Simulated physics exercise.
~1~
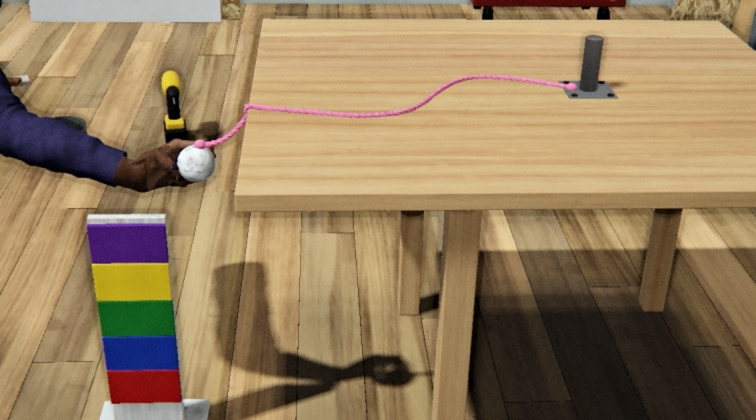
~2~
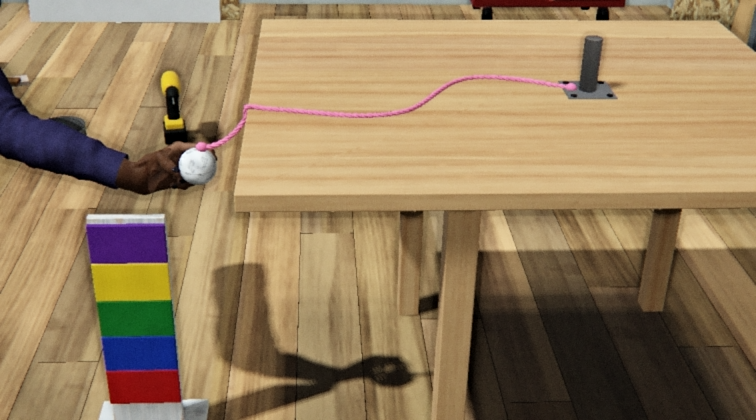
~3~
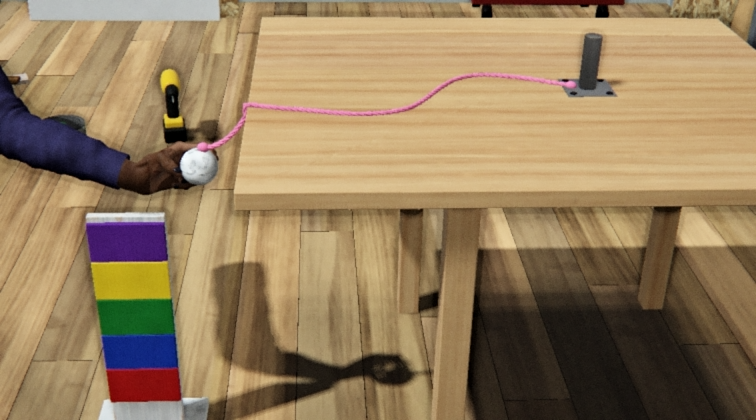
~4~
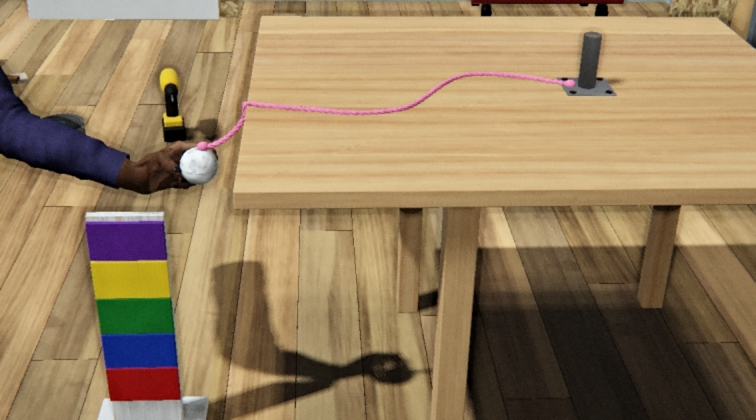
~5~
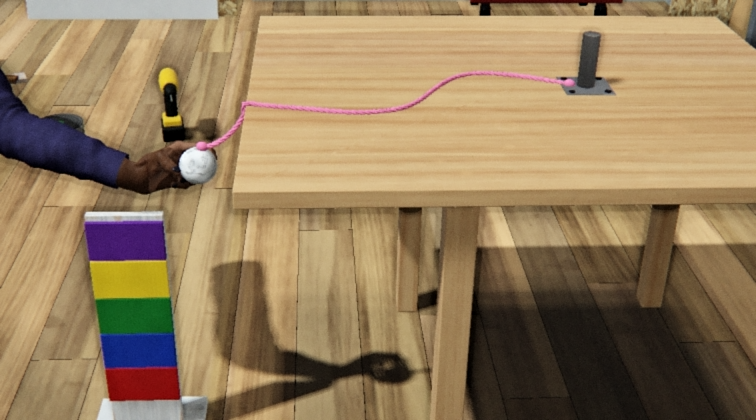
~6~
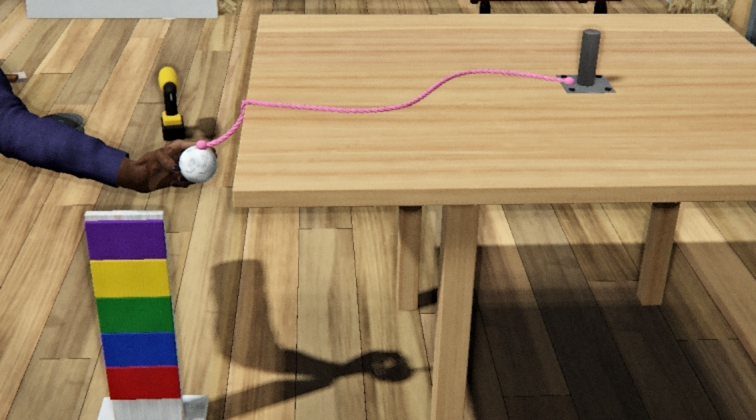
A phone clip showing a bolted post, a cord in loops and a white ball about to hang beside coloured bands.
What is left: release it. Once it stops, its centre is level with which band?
The purple band.
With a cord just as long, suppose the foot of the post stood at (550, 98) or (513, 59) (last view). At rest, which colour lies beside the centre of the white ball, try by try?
The first case gives yellow, the second gives yellow.
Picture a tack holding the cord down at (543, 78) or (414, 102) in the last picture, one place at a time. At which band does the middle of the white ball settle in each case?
Try one: Purple. Try two: No band.
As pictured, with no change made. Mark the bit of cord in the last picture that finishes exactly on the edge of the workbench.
That spot lies near (297, 107).
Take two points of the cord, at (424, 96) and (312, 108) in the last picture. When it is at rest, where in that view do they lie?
They finish at (386, 93) and (258, 101) respectively.
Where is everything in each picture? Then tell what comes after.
The first picture shows white ball (197, 164); purple (128, 245); yellow (132, 283); green (136, 320); blue (141, 354); red (144, 388).
The second picture shows white ball (198, 166); cord through (536, 83) (460, 80) (423, 103) (350, 116) (271, 109).
The third picture shows white ball (199, 166).
The fourth picture shows white ball (199, 166); cord through (535, 79) (459, 77) (422, 100) (349, 113) (270, 106).
The fifth picture shows white ball (199, 166).
The sixth picture shows white ball (199, 165); cord through (534, 77) (458, 75) (421, 98) (348, 111) (269, 105).
Soon after, ball near (257, 231); level with purple.
Then, ball near (237, 232); level with purple.
At rest, ball near (253, 233); level with purple. Its middle rests at the purple band.
